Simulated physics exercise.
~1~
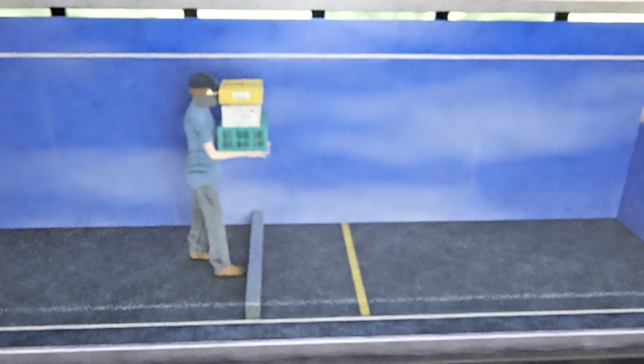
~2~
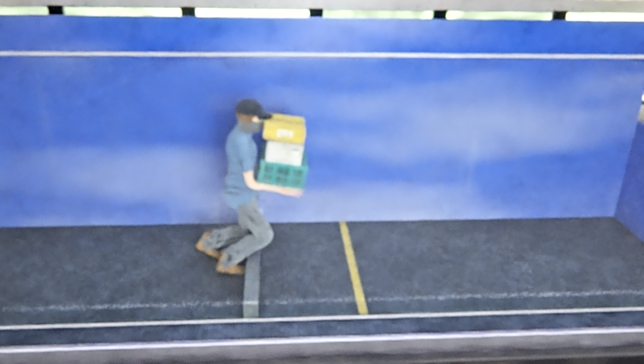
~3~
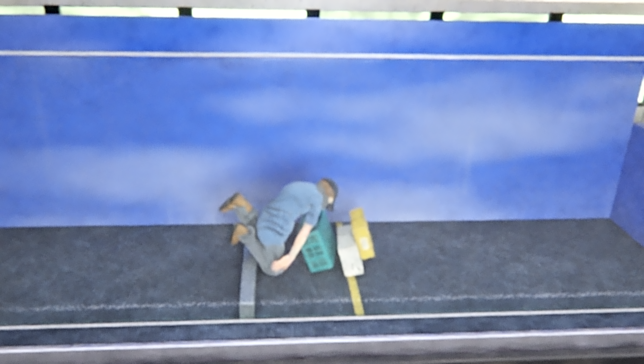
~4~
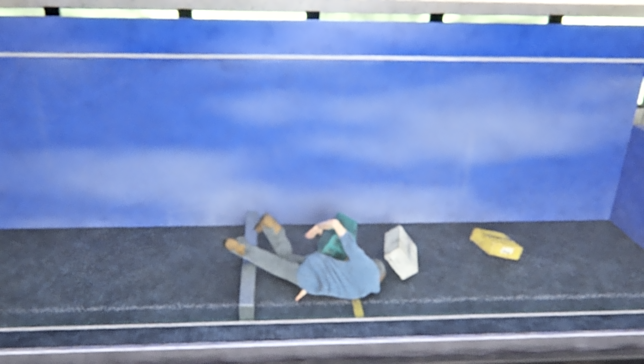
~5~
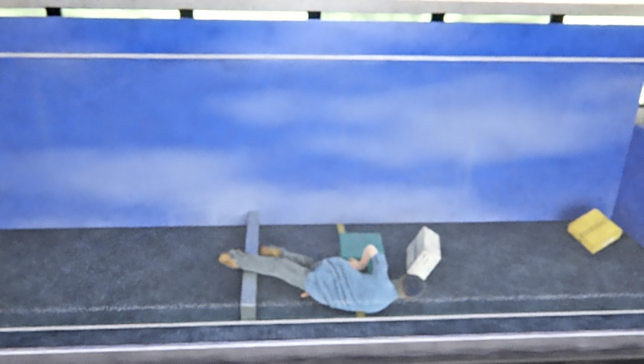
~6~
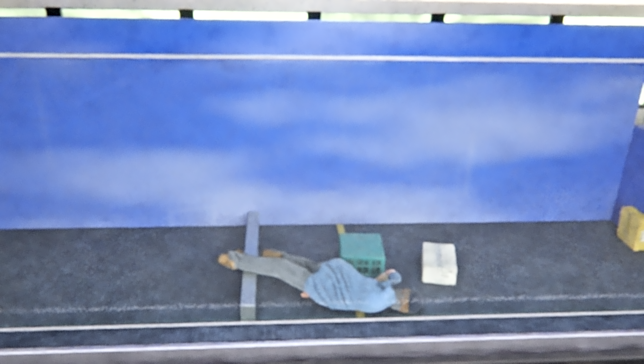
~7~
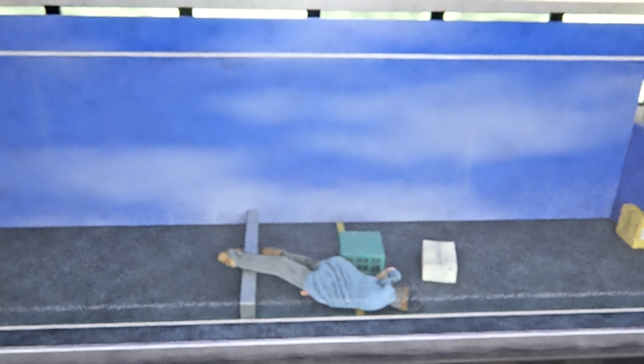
In a narrow space with a blue wall and dark floor, a person in a cap and blue shirt stands behind a low grey rail, holding a yellow carton, a white parcel and a teal crate stacked on both forearms. The person tips to the right over the rail, knees bending, and pitches headfirst as the stack spills toward a yellow line. The body rolls down flat while the carton tumbles far right. At rest, the person lies across the line, head beyond it, beside the crate, with the parcel farther right and the carton against the end wall.
